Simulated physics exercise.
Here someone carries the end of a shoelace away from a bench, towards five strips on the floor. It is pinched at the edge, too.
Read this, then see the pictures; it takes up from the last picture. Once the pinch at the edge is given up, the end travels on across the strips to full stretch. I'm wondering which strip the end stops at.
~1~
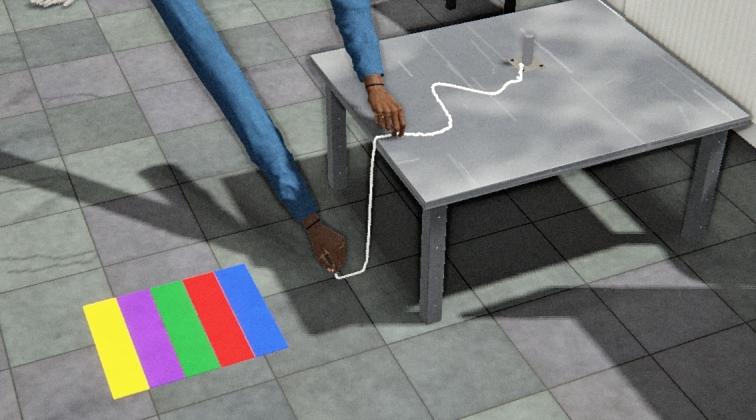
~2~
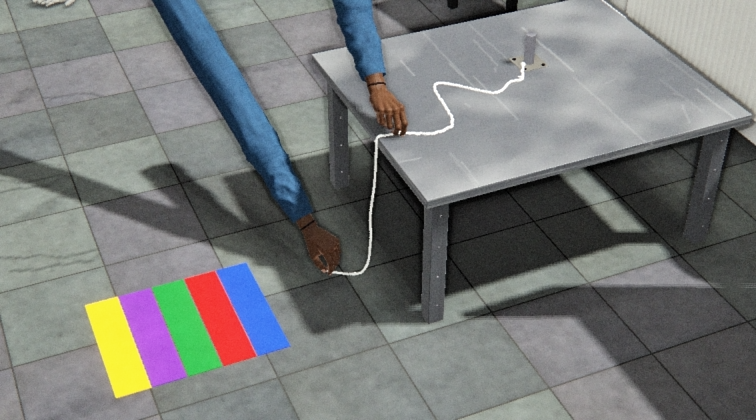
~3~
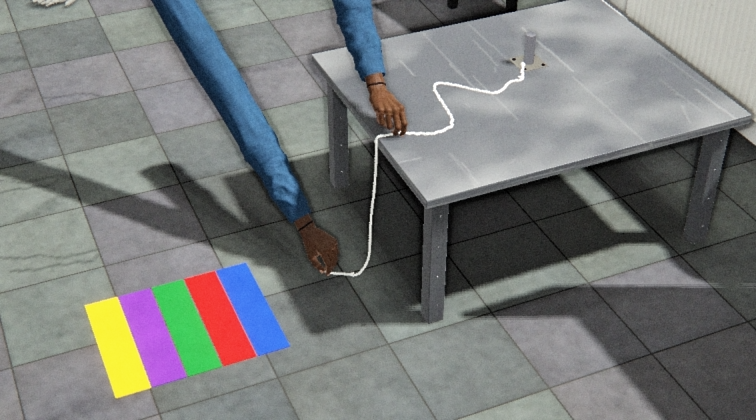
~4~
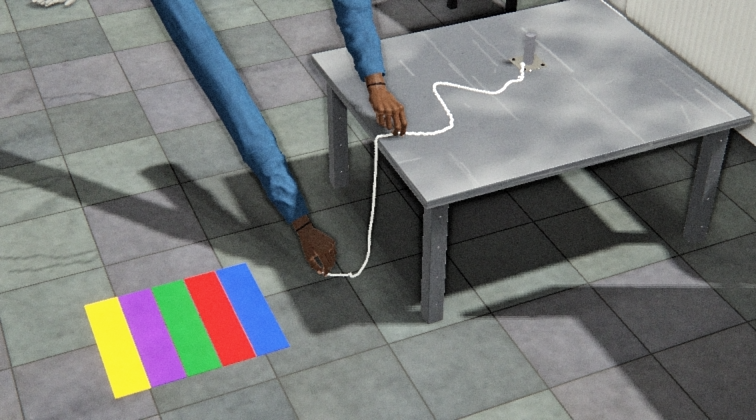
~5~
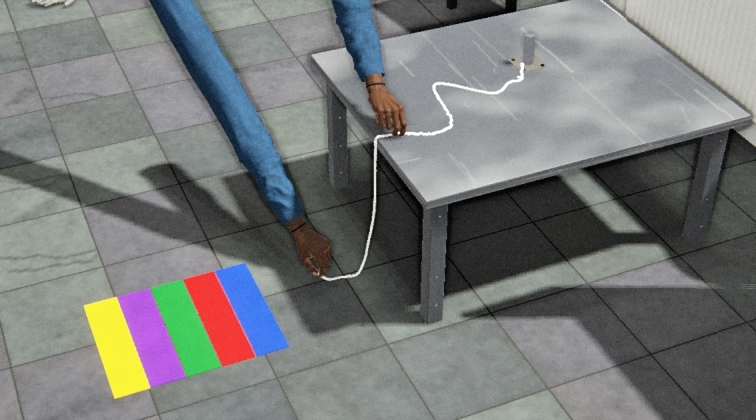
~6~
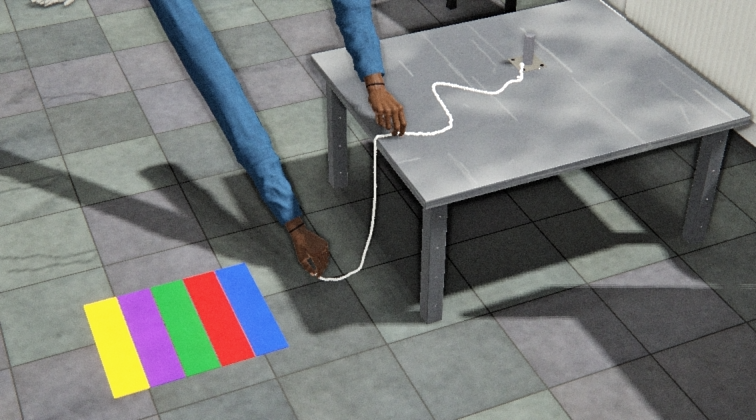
It stops at the yellow strip.
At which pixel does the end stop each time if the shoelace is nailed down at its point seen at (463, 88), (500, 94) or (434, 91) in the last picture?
Those spots come out as (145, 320), (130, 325) and (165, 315).
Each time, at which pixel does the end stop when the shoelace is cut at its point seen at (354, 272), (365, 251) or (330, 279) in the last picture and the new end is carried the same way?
Try by try: (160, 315), (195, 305) and (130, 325).
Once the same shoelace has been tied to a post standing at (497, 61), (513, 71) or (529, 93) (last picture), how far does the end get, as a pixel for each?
Try by try: (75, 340), (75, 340) and (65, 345).
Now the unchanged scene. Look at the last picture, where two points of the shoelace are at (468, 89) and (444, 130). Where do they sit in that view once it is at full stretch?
First: (438, 96). Second: (332, 148).
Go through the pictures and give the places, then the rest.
In the first picture, end (333, 270); blue (264, 336); red (231, 346); green (196, 356); purple (161, 366); yellow (125, 376).
In the second picture, end (327, 271); shoelace through (523, 78) (461, 87) (448, 111) (405, 133) (374, 185) (370, 251).
In the third picture, end (325, 272).
In the fourth picture, end (323, 273); shoelace through (522, 78) (461, 87) (448, 111) (405, 133) (375, 185) (369, 251).
In the fifth picture, end (318, 274).
In the sixth picture, end (316, 274); shoelace through (522, 78) (460, 87) (447, 112) (404, 133) (375, 185) (365, 251).
Soon after, end near (169, 315); over green.
After that, end near (128, 326); over yellow.
At the stop, end near (103, 333); over yellow. It gets as far as the yellow strip.
